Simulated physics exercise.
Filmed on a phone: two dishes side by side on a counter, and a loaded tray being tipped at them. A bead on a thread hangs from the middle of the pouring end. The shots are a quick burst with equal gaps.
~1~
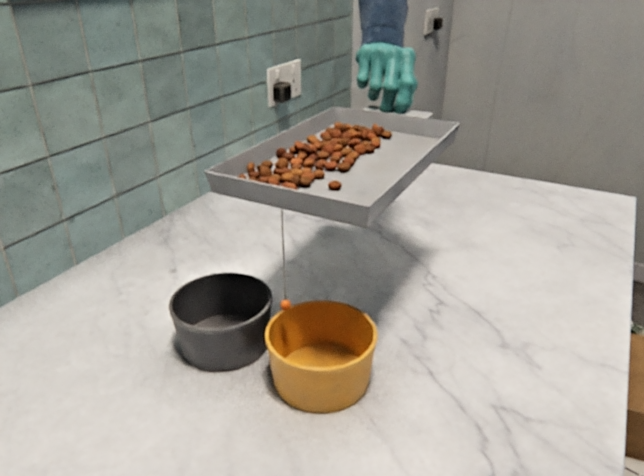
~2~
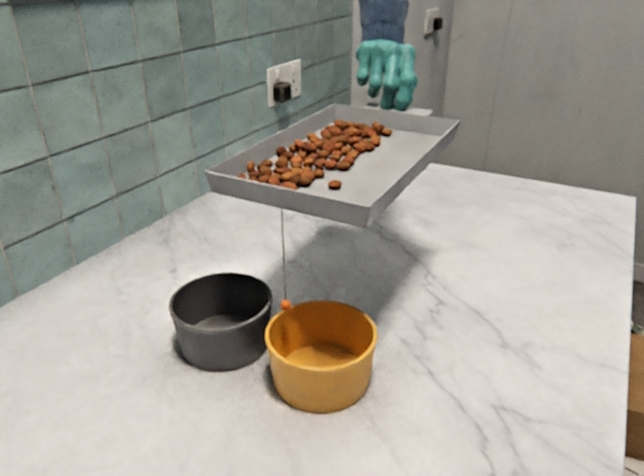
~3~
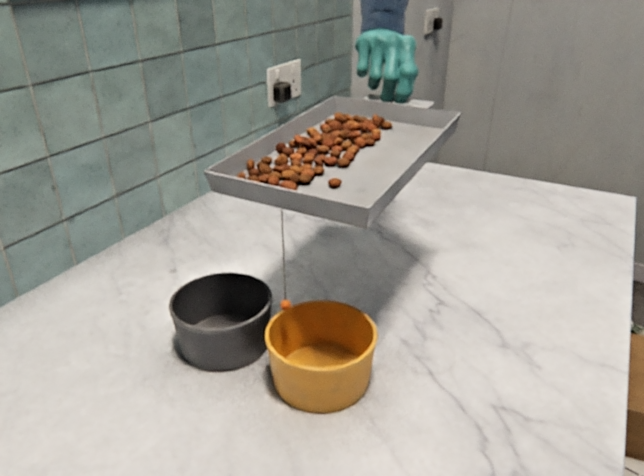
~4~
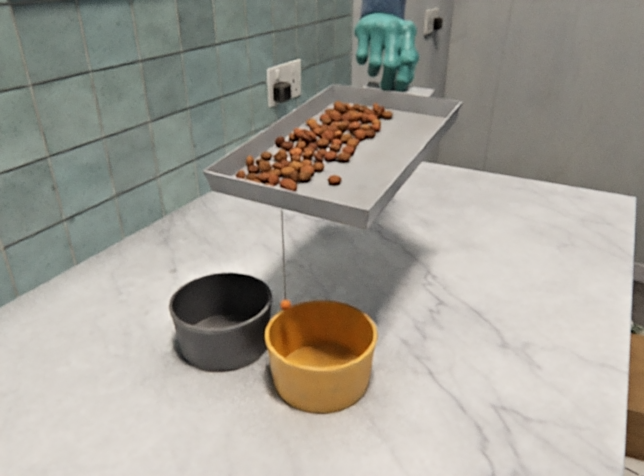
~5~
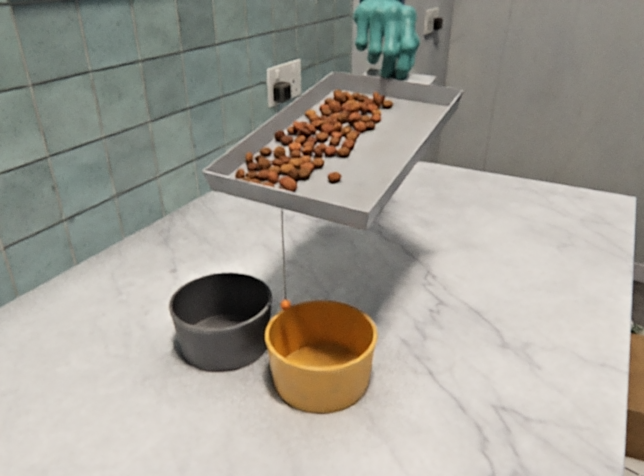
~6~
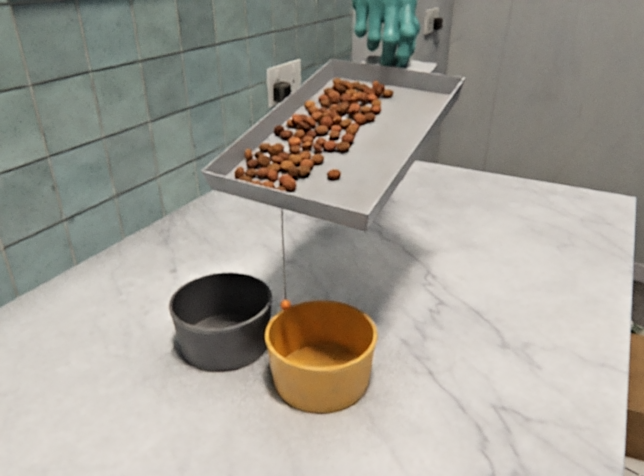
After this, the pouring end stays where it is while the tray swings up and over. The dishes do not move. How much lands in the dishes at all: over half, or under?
The two hold under half of the load.
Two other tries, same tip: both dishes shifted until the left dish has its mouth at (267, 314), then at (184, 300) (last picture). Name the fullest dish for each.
The first try: The right-hand dish. The second: The right-hand dish.
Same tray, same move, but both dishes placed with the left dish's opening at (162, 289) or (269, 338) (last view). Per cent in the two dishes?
First some 20, then 70 per cent.
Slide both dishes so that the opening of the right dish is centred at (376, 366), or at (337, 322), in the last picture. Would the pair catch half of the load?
One: More than half. Two: Below a half.
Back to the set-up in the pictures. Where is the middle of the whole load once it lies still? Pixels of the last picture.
Around (287, 418).
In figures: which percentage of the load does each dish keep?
Left dish near 0 in a hundred; right dish near 30.
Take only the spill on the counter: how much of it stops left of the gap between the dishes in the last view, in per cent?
It comes to 60 per cent or so.
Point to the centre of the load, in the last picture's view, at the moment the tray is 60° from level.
Around (298, 179).
Shortly afterwards, tray tipped steeply; all but a few on the tray; only a few in the air.
Next, tray tipped past a quarter turn; near two thirds on the tray; a little in the right dish; near a quarter outside both; near a quarter in the air.
Some moments later, tray tipped past a quarter turn; near a third in the right dish; near two thirds outside both.
In the end, tray tipped past a quarter turn; near a third in the right dish; none at all in the left dish; near two thirds outside both.
